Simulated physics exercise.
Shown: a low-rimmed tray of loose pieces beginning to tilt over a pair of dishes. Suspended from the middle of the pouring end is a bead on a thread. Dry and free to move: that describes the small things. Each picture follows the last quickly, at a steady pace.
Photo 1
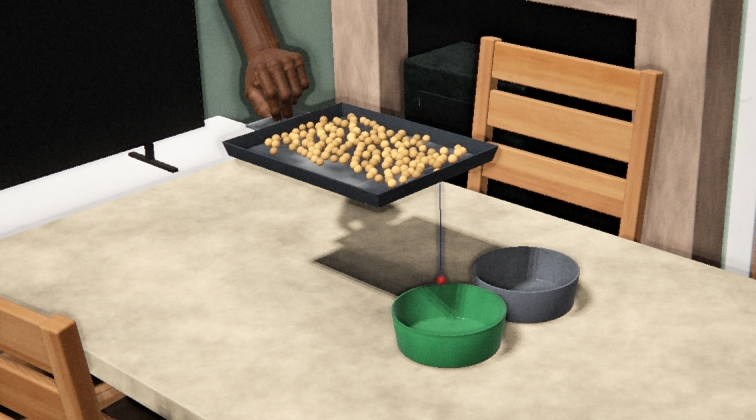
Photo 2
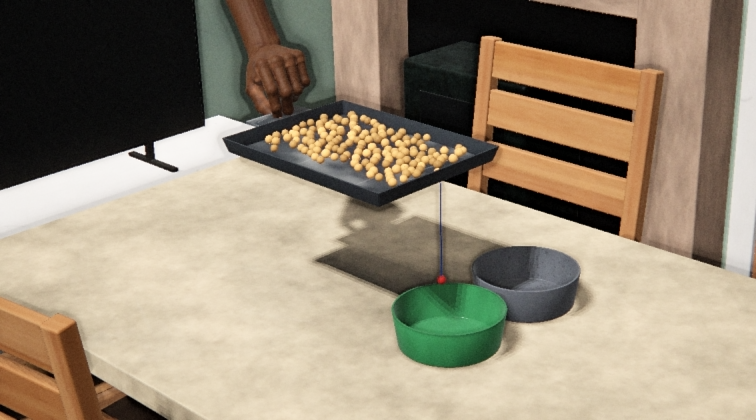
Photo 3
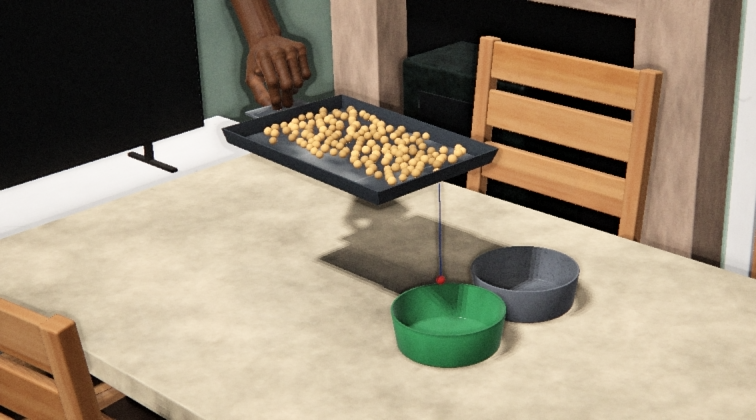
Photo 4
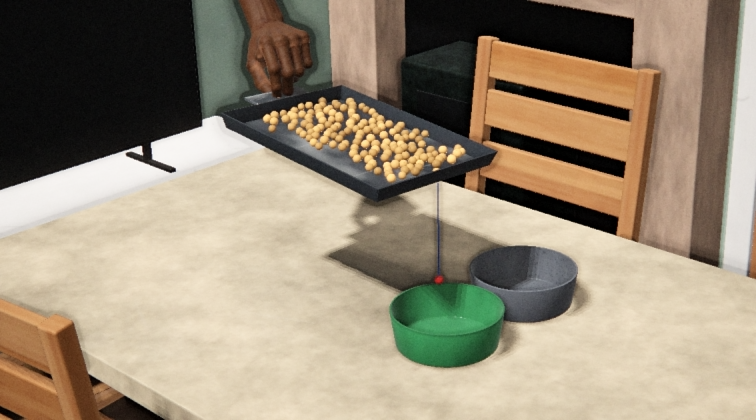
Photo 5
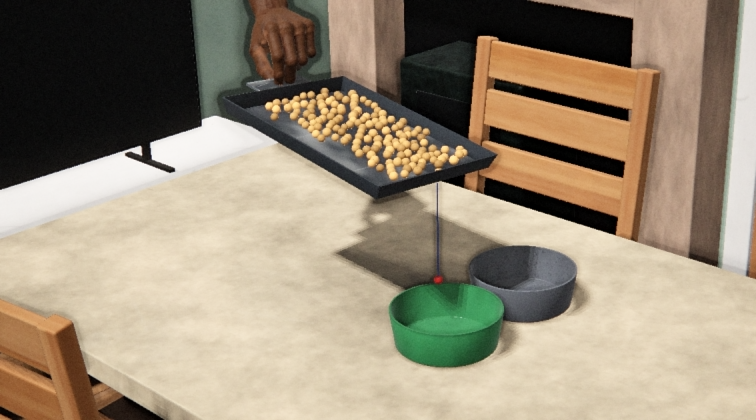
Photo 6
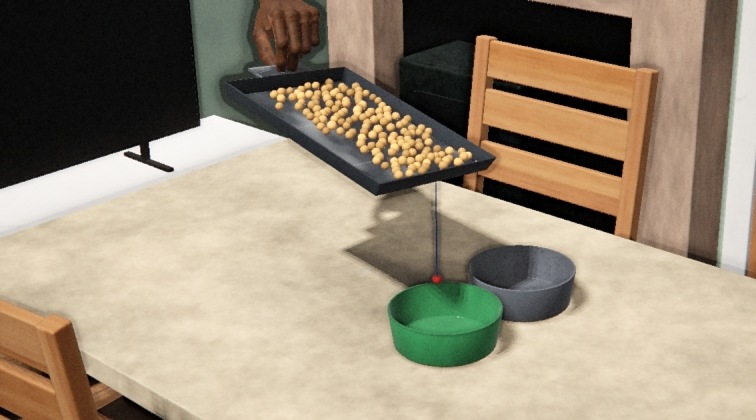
A dark tray of small round tan beads tilts above a pale stone-look table, seen from above at an angle by a nearly still camera. A green dish sits front left of a grey one below, a red bead hangs on a thread, and wooden chairs stand around. A brown hand at the tray's far left rises, lifting that end as the beads shift slightly rightward.
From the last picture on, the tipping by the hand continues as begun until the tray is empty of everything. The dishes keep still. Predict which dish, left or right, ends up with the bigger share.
The dish to the right will collect more.
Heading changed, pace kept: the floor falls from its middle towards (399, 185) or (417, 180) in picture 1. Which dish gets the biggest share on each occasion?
The leftmost dish, then the leftmost dish.
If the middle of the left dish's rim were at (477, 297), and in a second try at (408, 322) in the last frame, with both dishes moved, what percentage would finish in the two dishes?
First try: Around 70 percent; second try: Around 90 percent.
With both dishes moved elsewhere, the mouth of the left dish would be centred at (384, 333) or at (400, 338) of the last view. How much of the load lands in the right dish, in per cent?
Near 40 % and 40 %.
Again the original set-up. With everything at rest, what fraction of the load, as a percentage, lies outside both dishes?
I'd say roughly 10 per cent of the load.
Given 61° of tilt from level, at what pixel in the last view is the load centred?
The centre of the load shows up near (471, 167) in the last view.
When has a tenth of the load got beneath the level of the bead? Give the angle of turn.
Roughly 60 degrees at that moment.
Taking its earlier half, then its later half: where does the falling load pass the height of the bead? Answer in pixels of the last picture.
At (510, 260) for the first part, then at (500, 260) for the others.
Shortly afterwards, tray tipped steeply; the bulk on the tray; a little in the right dish; near a quarter in the air.
Next, tray tipped right over; only a few on the tray; only a few in the left dish; the bulk in the right dish; a little outside both; a little in the air.
Some moments later, tray tipped past a quarter turn; only a few in the left dish; all but a few in the right dish; a little outside both.
In the end, tray tipped past a quarter turn; only a few in the left dish; all but a few in the right dish; a little outside both.
